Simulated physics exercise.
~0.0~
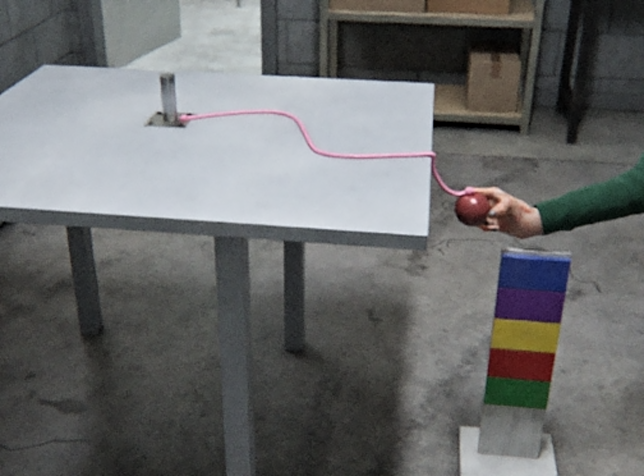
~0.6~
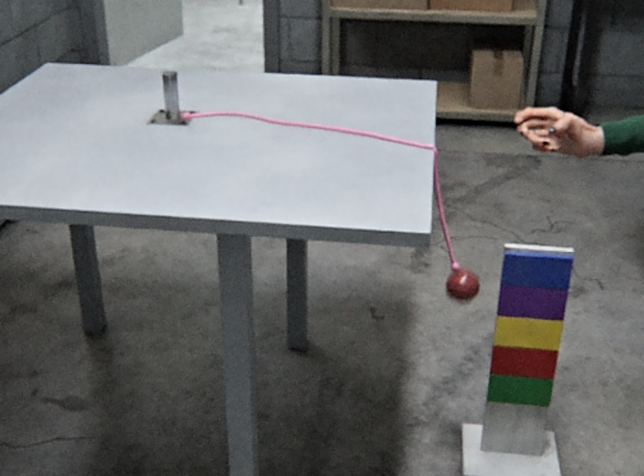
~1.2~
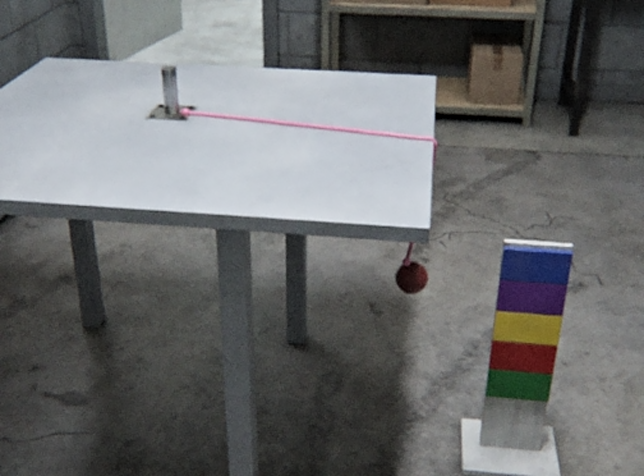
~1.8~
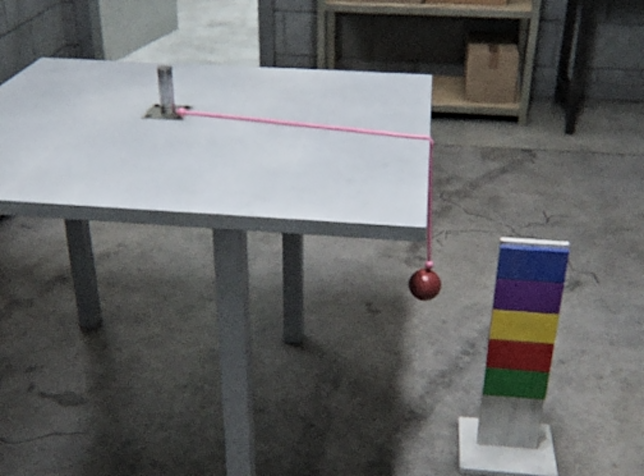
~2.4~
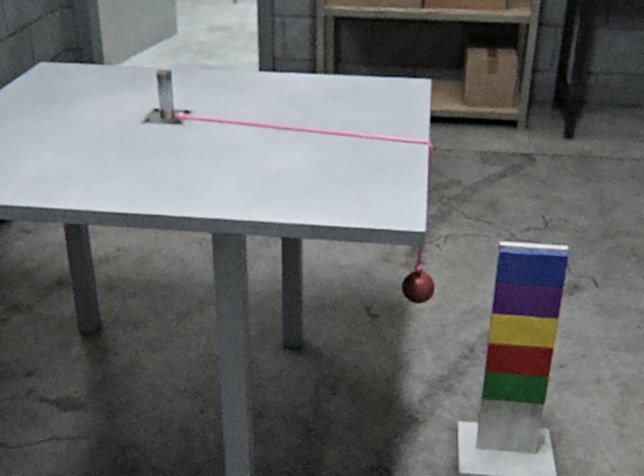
The video shows a hand releasing a red ball-like object tied to a pink cord past the edge of a gray table, beside a board with five coloured bands. The object drops, swings left beneath the edge and sways slightly, ending level with the purple band.
